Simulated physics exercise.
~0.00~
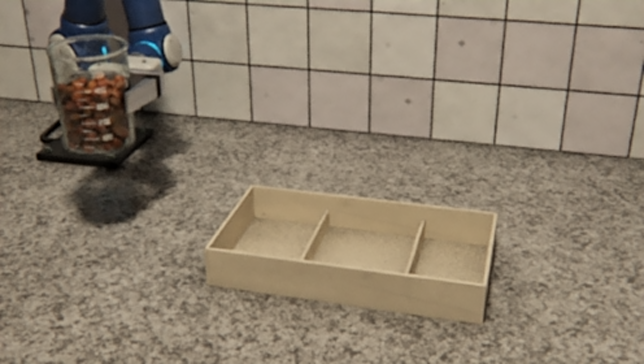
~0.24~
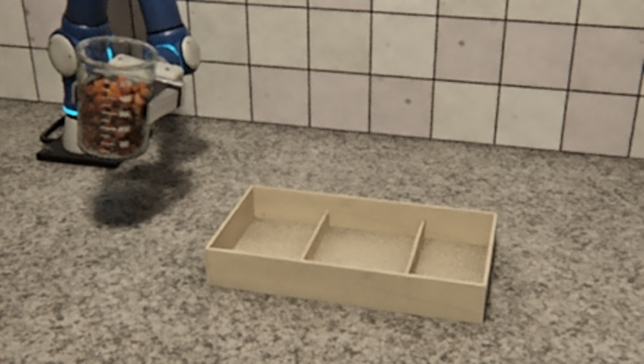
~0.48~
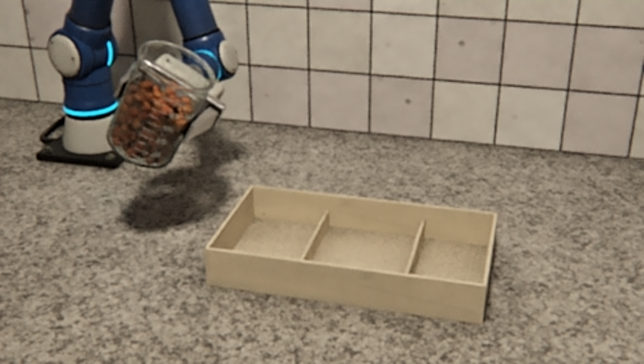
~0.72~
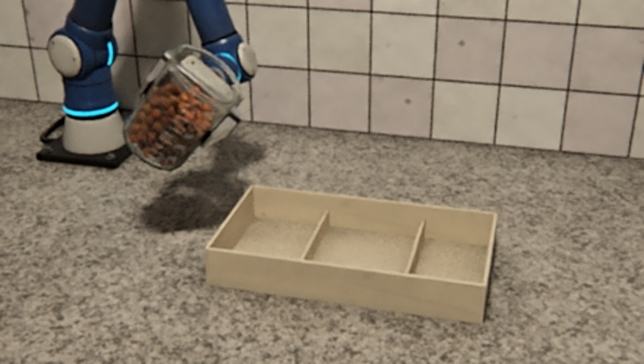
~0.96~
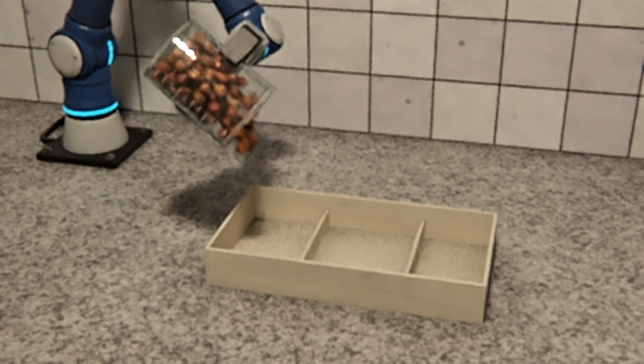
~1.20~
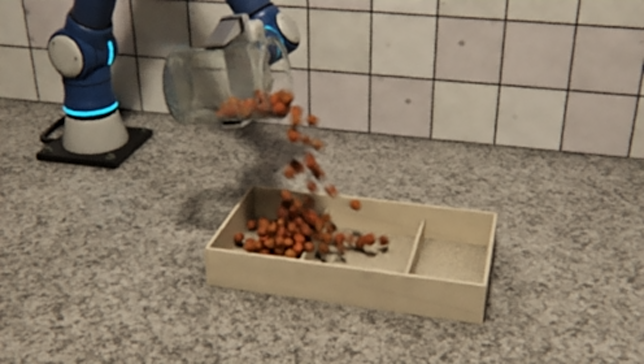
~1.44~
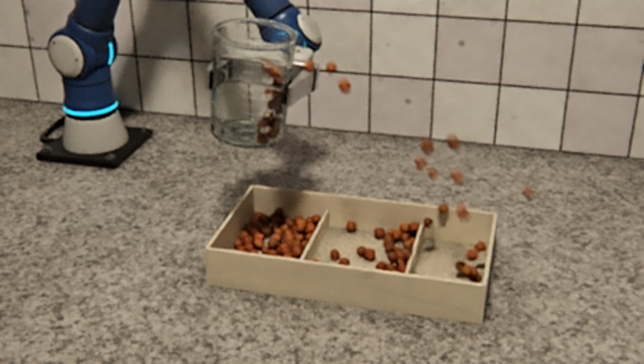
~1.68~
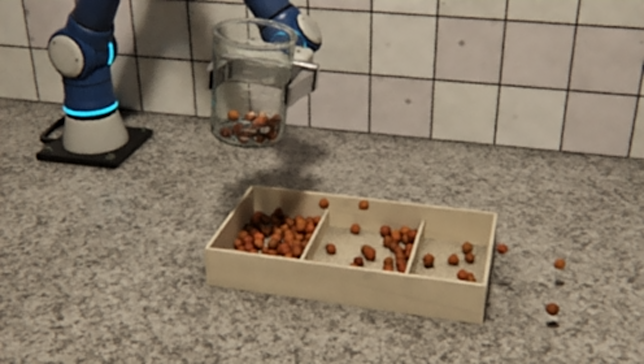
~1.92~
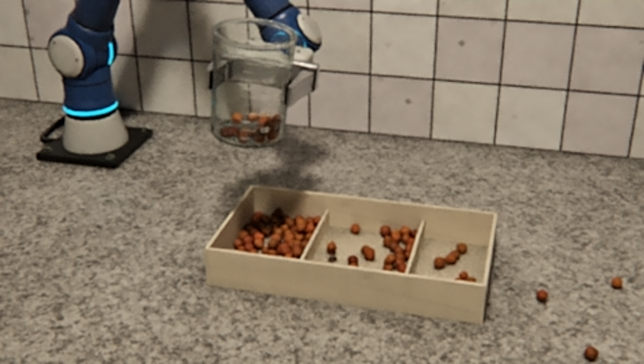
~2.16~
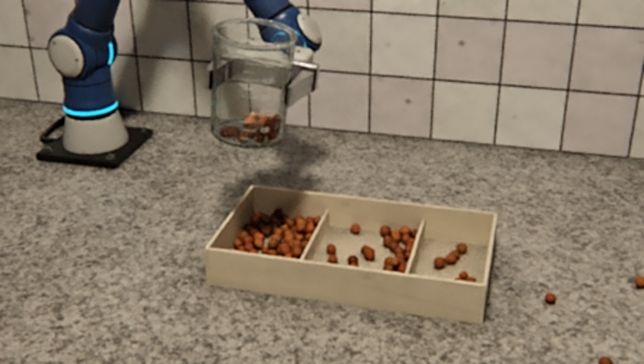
Hazelnuts tumbling from a clear container tipped by a blue robot arm into a divided wooden box, a few scattering across the counter.
